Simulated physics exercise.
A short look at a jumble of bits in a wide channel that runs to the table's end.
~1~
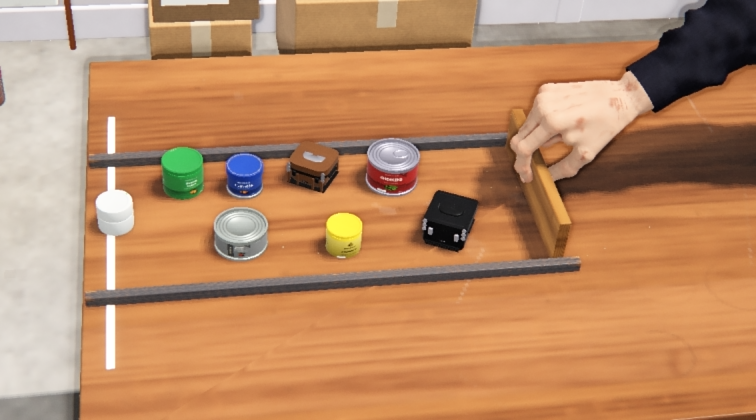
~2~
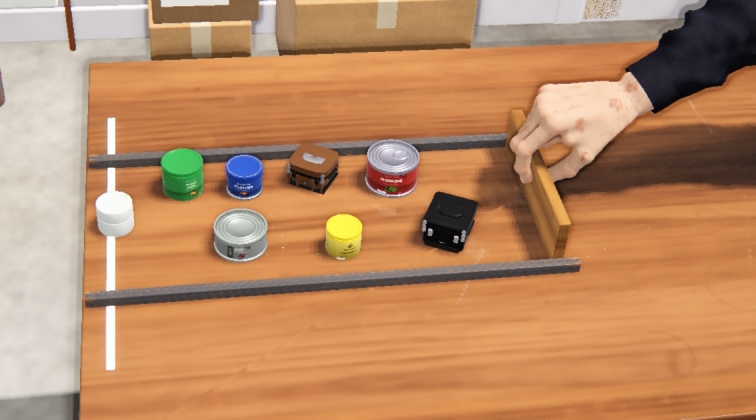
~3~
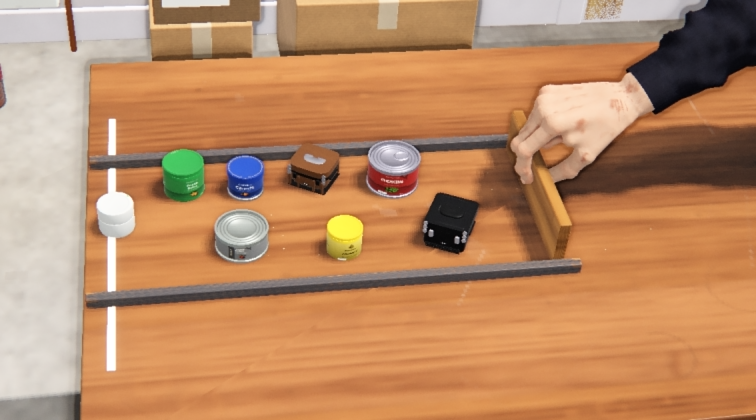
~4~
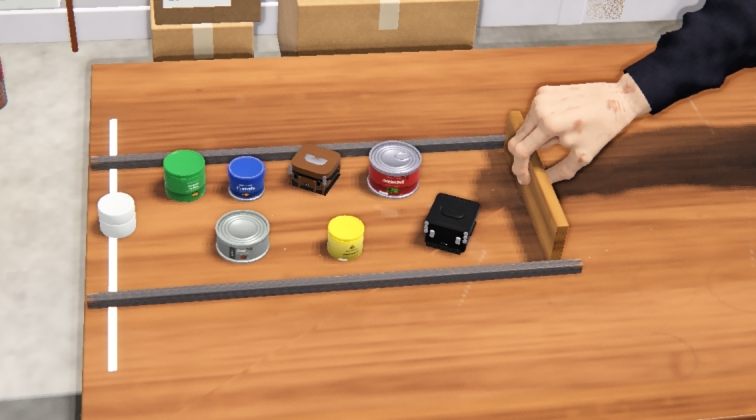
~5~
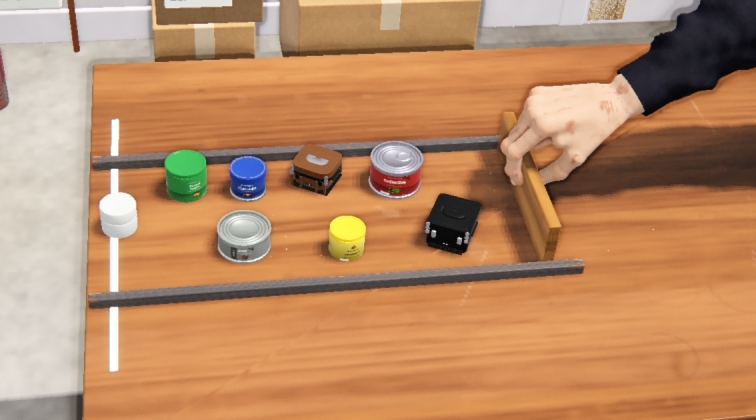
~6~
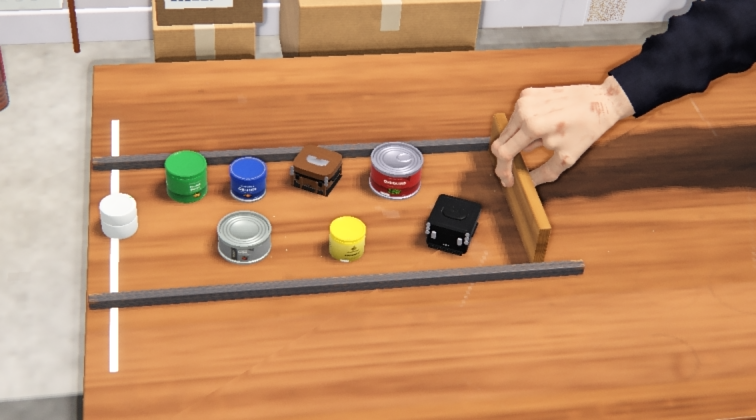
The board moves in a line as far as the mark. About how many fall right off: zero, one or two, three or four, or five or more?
The number that fall off is five or more.
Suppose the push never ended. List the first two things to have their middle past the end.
They are the green tub, then the white lid.
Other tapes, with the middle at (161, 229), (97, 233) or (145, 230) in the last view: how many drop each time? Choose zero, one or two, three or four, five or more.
Taking them in turn, either one or two; more than four; 5 or more.
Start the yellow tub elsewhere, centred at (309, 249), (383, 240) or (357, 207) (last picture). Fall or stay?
The yellow tub is lost; goes over; stays on.
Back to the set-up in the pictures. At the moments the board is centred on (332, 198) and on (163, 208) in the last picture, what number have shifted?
By then 7, and 8.
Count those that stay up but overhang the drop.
Overhanging: 3.
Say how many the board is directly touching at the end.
That makes 3.
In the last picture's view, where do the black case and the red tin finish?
The black case stops around (90, 257); the red tin around (87, 183).
Soon after, none off yet; white lid at rest near (119, 216); green tub at rest near (186, 177); grey pot at rest near (244, 237).
Then, none off yet; white lid at rest near (118, 216); green tub moved about its own width near (123, 185); grey pot moved well along near (157, 230).
At rest, the number that fall off is five or more; fallen, yellow tub, brown case, grey pot, green tub and white lid.
